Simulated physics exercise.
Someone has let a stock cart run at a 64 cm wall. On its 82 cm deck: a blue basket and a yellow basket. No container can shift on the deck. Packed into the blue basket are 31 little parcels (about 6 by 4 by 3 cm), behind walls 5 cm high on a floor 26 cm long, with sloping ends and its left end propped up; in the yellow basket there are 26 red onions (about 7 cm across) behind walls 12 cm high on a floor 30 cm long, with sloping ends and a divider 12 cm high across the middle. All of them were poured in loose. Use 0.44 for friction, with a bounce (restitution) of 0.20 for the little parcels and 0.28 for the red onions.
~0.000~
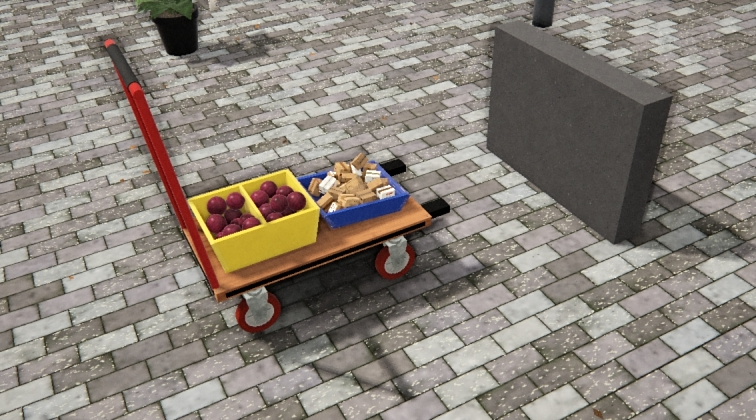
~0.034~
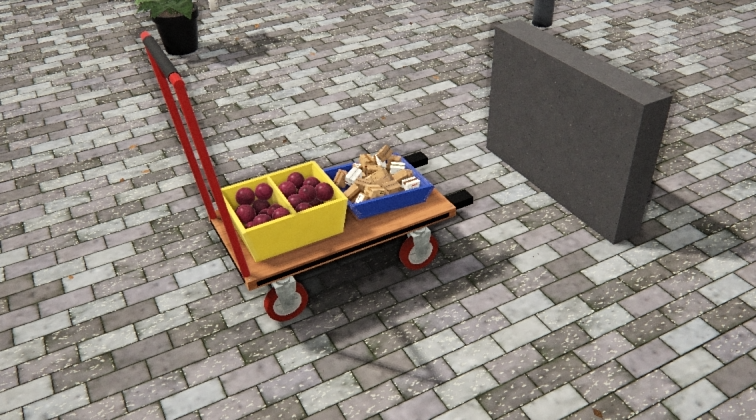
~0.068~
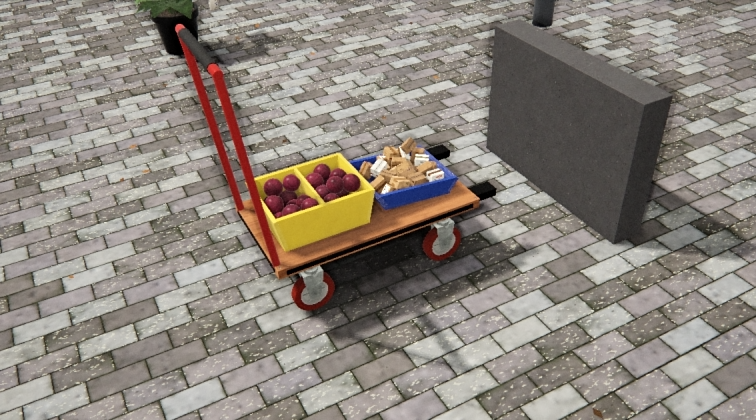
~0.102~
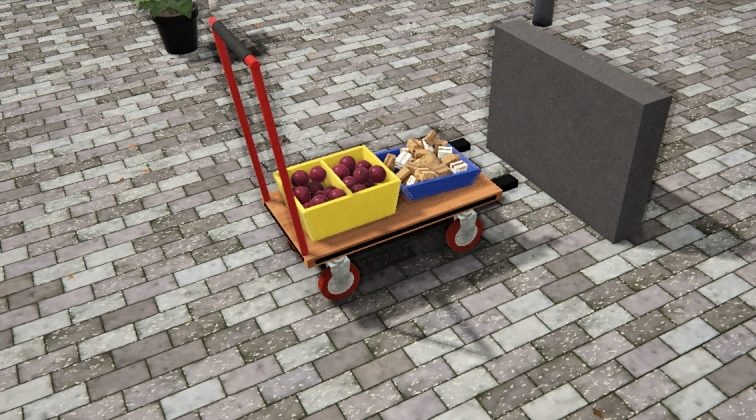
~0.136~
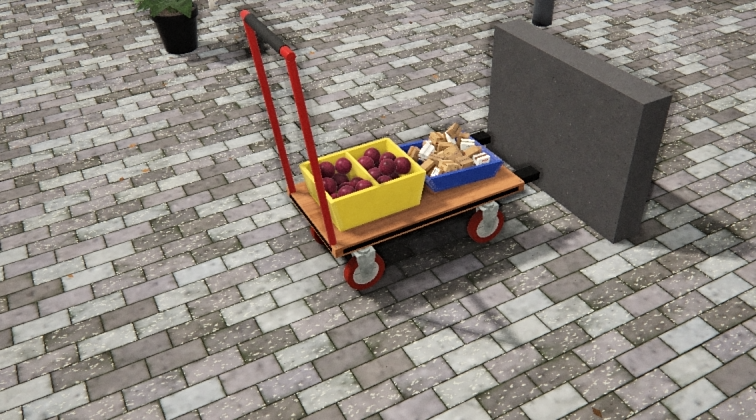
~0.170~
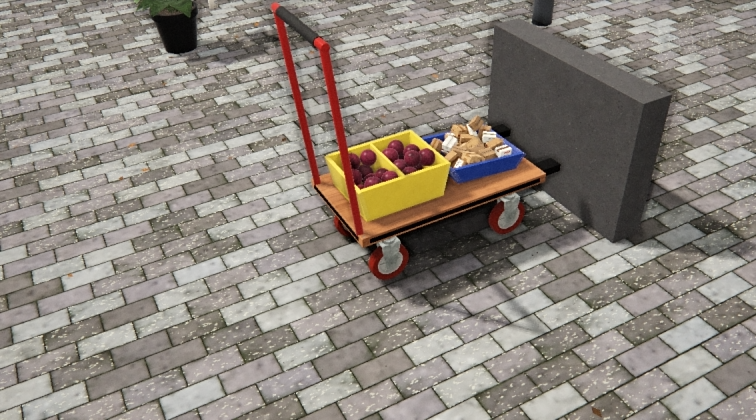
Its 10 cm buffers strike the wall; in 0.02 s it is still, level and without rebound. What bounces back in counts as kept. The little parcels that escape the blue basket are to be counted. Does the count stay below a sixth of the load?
No, it goes over a sixth.
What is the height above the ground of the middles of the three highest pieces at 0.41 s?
About 58 cm.
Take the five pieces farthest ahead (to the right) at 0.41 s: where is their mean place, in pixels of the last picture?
Near (553, 103).
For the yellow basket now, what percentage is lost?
For the yellow basket, 5 percent.
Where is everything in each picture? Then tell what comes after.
In the first picture (each is followed by its nearest rim corner in this view), blue basket, (326, 215); yellow basket, (215, 242); 64 cm short of the stop; none out.
The second picture shows blue basket, (353, 205); yellow basket, (246, 231); 53 cm short of the stop.
The third picture shows blue basket, (380, 196); yellow basket, (276, 220); 43 cm short of the stop.
The fourth picture shows blue basket, (405, 187); yellow basket, (306, 210); 32 cm short of the stop.
The fifth picture shows blue basket, (430, 178); yellow basket, (334, 201); 21 cm short of the stop.
The sixth picture shows blue basket, (454, 170); yellow basket, (361, 191); 10 cm short of the stop; none out.
After 0.19 s, impact.
After 0.29 s, blue basket 25 in, 6 out and yellow basket 26 in, 0 out.
After 0.41 s, blue basket 16 in, 15 out and yellow basket 26 in, 0 out.
After 0.64 s, blue basket 15 in, 16 out and yellow basket 26 in, 0 out.
Final count (at 1.15 s), blue basket 15 in, 16 out and yellow basket 25 in, 1 out. Asked share, 16 of 31, 52 per cent.
